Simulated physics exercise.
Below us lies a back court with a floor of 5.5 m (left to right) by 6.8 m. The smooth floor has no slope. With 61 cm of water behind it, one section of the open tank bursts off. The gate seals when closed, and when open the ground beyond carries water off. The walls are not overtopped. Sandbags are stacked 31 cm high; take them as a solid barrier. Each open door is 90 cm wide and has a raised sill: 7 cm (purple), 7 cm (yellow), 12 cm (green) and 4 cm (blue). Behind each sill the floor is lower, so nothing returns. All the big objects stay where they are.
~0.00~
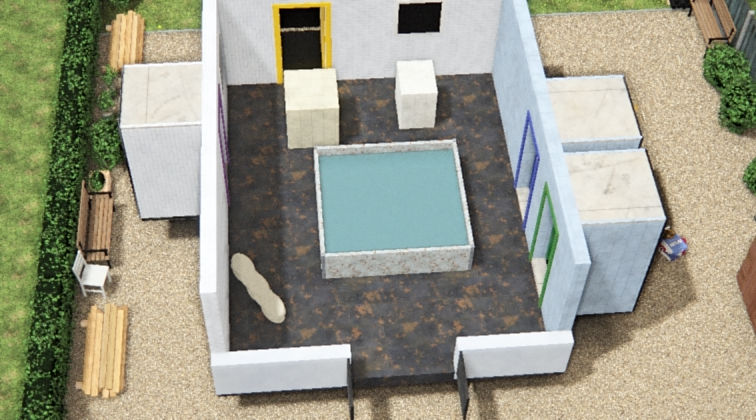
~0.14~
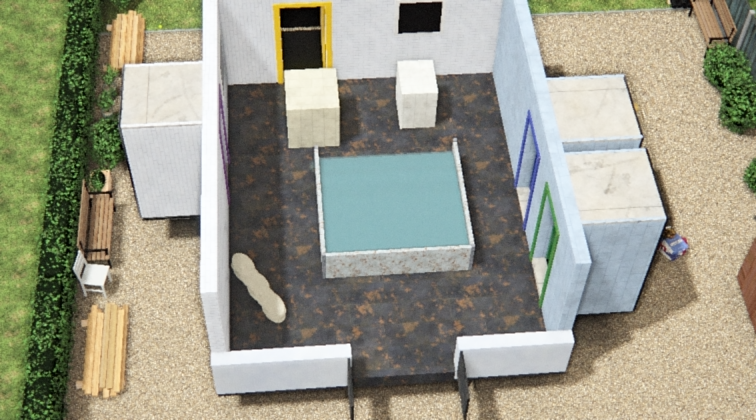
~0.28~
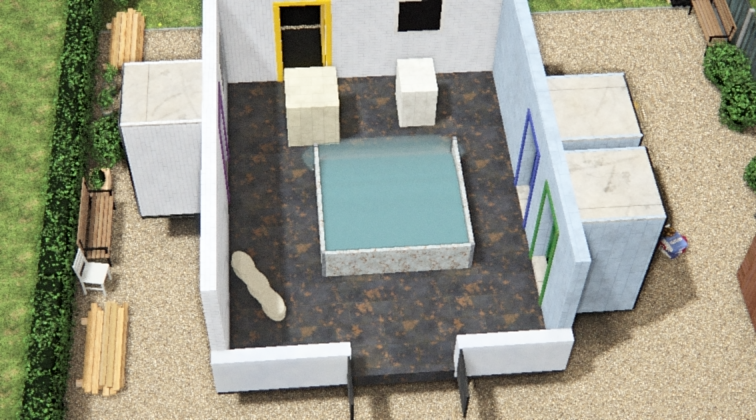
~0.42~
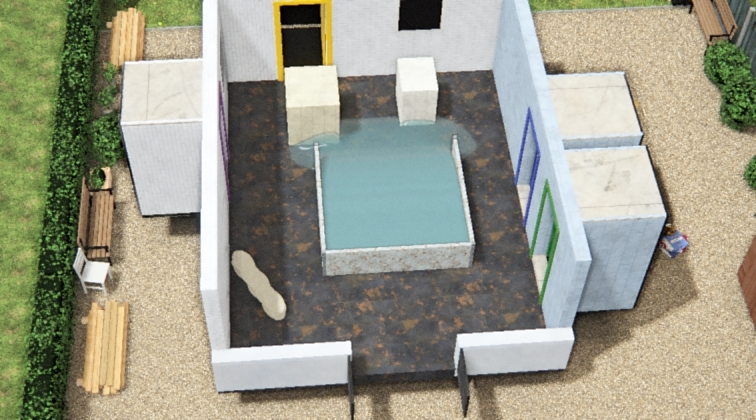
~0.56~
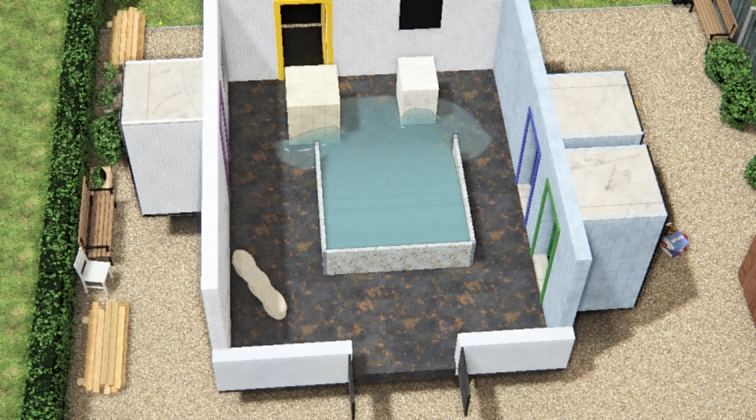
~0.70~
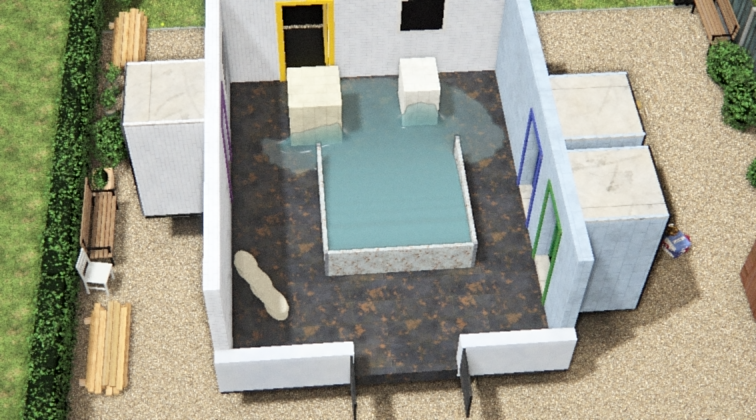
Water pours from the open tank's far side and spreads around two pale blocks.
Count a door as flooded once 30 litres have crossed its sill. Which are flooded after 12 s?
Within that time: At the purple door it goes over the limit; at the yellow door it exceeds the limit; at the green door it does not reach the limit; at the blue door it passes the limit.
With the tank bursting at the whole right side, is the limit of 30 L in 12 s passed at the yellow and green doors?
Against that limit: Yellow below, green past it.
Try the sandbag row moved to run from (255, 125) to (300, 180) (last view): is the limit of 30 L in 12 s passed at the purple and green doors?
Against that limit: Purple below, green not over.
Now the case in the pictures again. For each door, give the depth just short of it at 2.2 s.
In cm: Purple 17, yellow 19, green 0, blue 0.
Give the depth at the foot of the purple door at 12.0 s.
Roughly 8.0 cm deep.
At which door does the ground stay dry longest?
It is the green one.
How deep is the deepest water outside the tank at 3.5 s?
Roughly 33 cm.
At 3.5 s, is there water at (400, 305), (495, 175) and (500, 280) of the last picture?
In that order: Not reached, under water, dry.
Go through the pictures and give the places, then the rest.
Still water, 61 cm deep, in the open tank at (391, 198), in the first frame.
Water pours out on the open tank's far side and has run 1.4 m, to (312, 169); typically 8 cm deep outside, 61 cm at the open tank's back, in the second frame.
The front is at (308, 153), 1.5 m from the gap on the open tank's far side; 1.9 m2 of floor is under water; 61 cm left at the back of the open tank, in the third frame.
Water pours out on the open tank's far side and has run 1.9 m, to (293, 146); typically 12 cm deep outside, 61 cm at the open tank's back, in the fourth frame.
Water pours out on the open tank's far side and has run 2.2 m, to (278, 147); typically 12 cm deep outside, 61 cm at the open tank's back, in the fifth frame.
The front is at (458, 92), 2.5 m from the gap on the open tank's far side; 5.7 m2 of floor is under water; 58 cm left at the back of the open tank, in the sixth frame.
After 1.4 s water covers 30 % of the floor and is deepest (46 cm) near (361, 82); purple door 11 cm at the sill, 0 L in, yellow door 10 cm at the sill, 0 L in, green door not reached, blue door not reached.
After 2.2 s water covers 40 % of the floor and is deepest (47 cm) near (494, 95); purple door 17 cm at the sill, 34 L in, yellow door 19 cm at the sill, 24 L in, green door not reached, blue door not reached.
After 3.5 s water covers 55 % of the floor and is deepest (33 cm) near (498, 114); purple door 17 cm at the sill, 92 L in, yellow door 15 cm at the sill, 87 L in, green door not reached, blue door 6 cm at the sill, 0 L in.
After 7.0 s water covers 90 % of the floor and is deepest (18 cm) near (535, 299); purple door 11 cm at the sill, 137 L in, yellow door 11 cm at the sill, 144 L in, green door 12 cm at the sill, 0 L in, blue door 9 cm at the sill, 31 L in.
After 12.0 s water covers 95 % of the floor and is deepest (16 cm) near (233, 318); purple door 8 cm at the sill, 161 L in, yellow door 10 cm at the sill, 167 L in, green door 9 cm at the sill, 3 L in, blue door 4 cm at the sill, 54 L in.
